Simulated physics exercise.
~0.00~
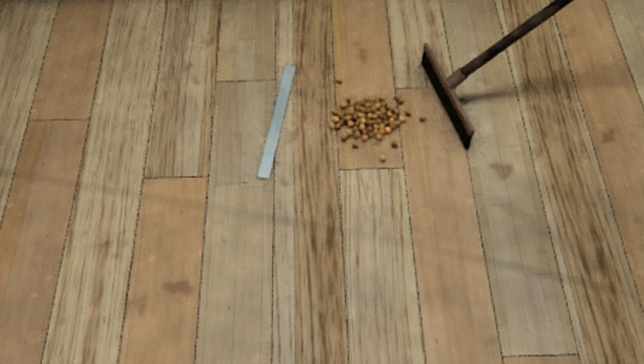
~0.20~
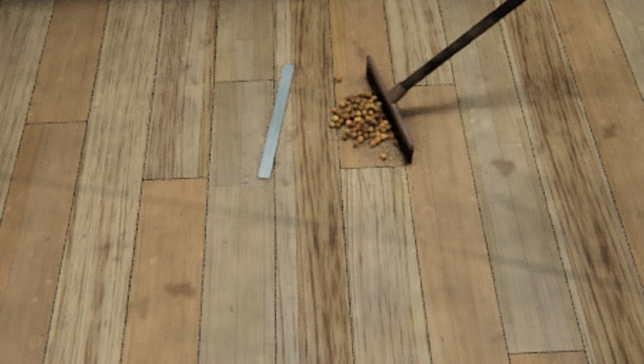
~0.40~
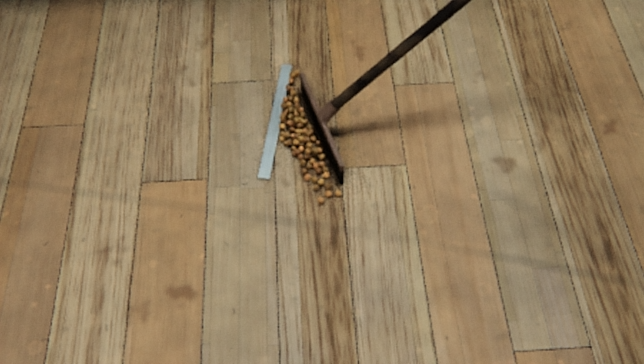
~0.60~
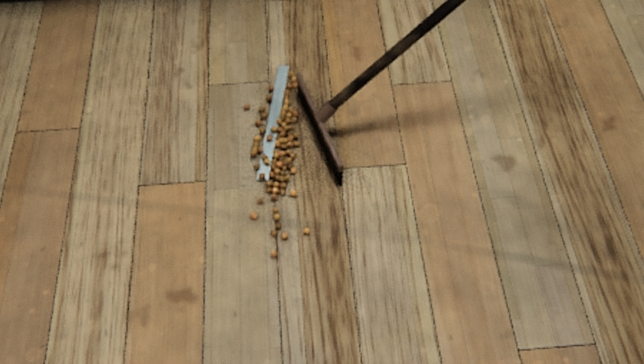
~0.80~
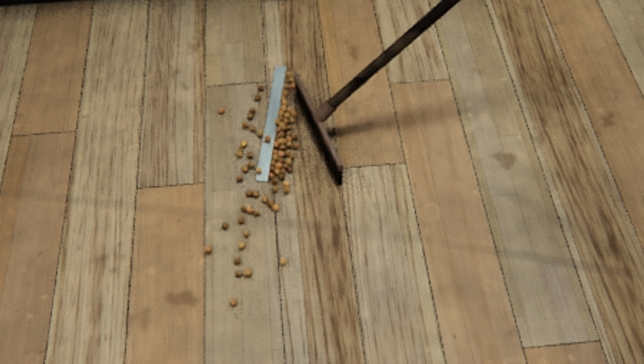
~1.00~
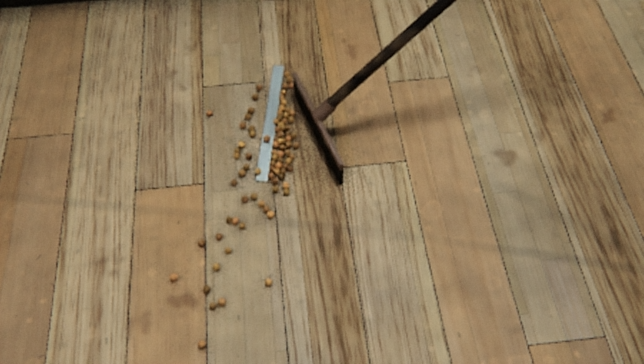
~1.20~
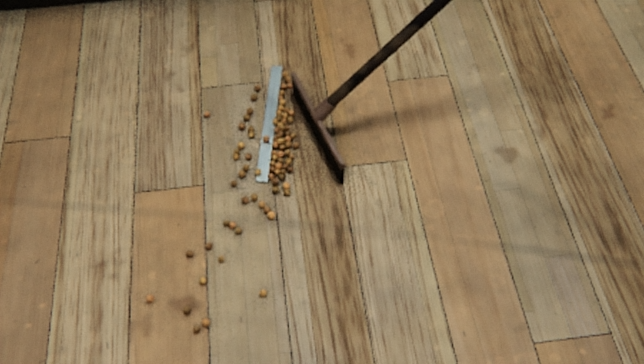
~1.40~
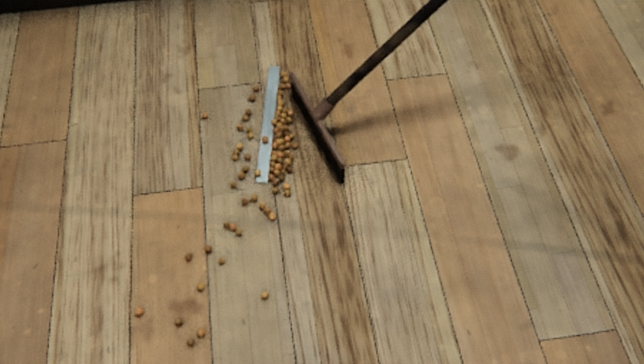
Squeegee pushing a pile of small wooden beads left against a pale strip on a plank floor, many scattering down-left before settling.
